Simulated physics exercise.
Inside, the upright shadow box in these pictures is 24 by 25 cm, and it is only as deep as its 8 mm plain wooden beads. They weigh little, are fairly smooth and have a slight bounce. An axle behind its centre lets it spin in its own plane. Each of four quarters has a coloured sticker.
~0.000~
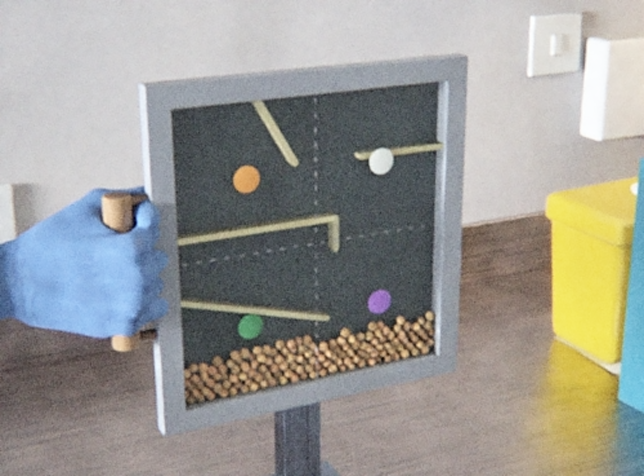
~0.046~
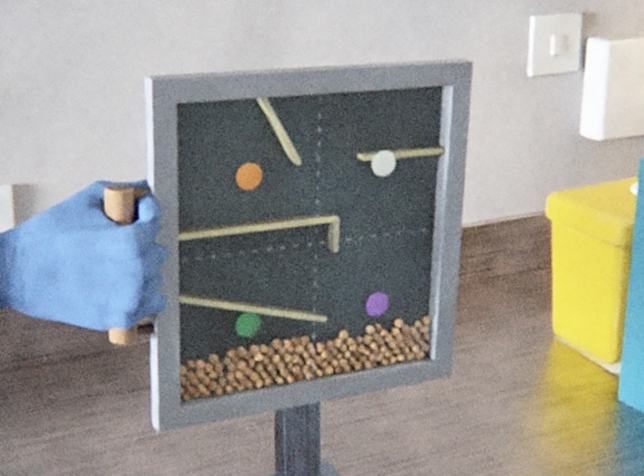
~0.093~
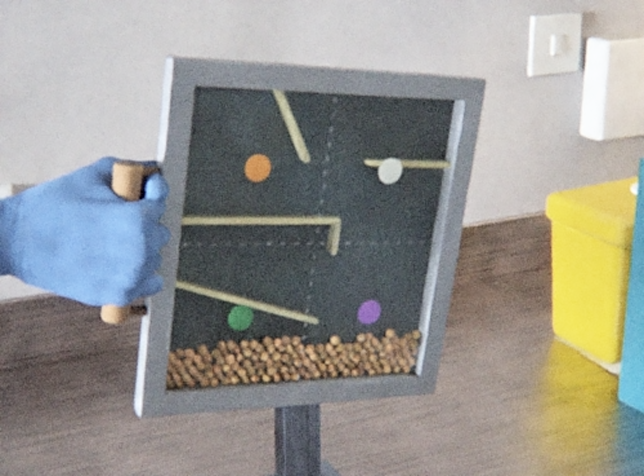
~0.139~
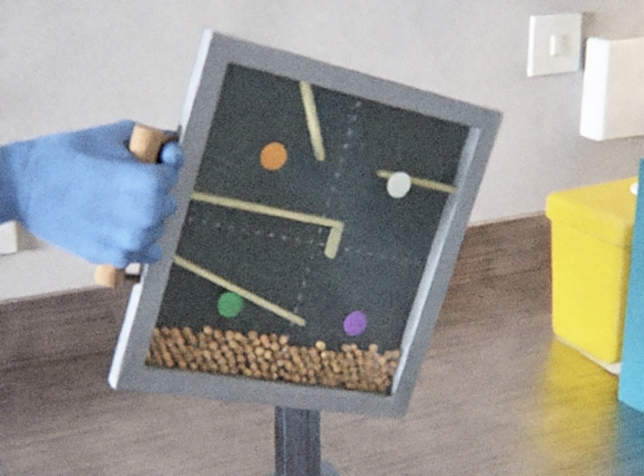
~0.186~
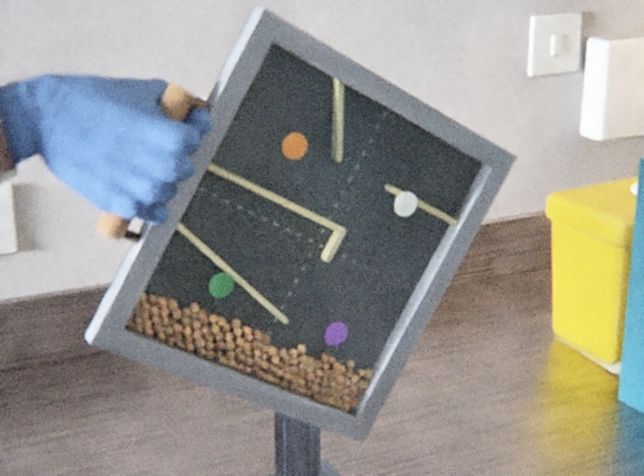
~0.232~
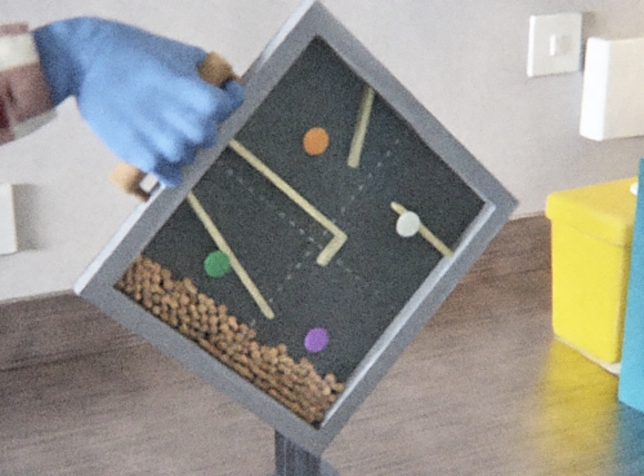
A blue-gloved hand turns an upright framed box of small brown beads steadily clockwise.
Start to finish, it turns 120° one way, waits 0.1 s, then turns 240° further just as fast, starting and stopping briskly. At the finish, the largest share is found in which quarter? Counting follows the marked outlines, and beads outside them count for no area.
It is orange.
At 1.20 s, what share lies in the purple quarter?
About 10 % of the load.
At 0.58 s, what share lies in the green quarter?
The share there is around 5 percent.
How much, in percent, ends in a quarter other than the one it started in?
Moved share: About 85 per cent.
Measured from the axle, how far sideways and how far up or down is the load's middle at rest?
About 2 cm left and 3 cm below.
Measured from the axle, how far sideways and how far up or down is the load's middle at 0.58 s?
Position estimate: Left 9 cm, below 5 cm.
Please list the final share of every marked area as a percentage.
Orange quarter: 50; purple quarter: 40; green quarter: 5; white quarter: 0.
After 0.58 s, it stands 120° clockwise; the beads' middle is 9 cm left of and 5 cm below the centre; purple 75 %, green 5 %, white 20 %.
After 1.20 s, it has come round 241° clockwise; the beads' middle is 5 cm left of and level with the centre; orange 30 %, purple 10 %, white 55 %.
After 1.71 s, it has come round 360° clockwise; the beads' middle is 6 cm left of and 3 cm above the centre; orange 65 %, purple 5 %, green 15 %, white 15 %.
Settled by 3.0 s, it has come round 360° clockwise; orange 50 %, purple 40 %, green 5 %, white 0 %.
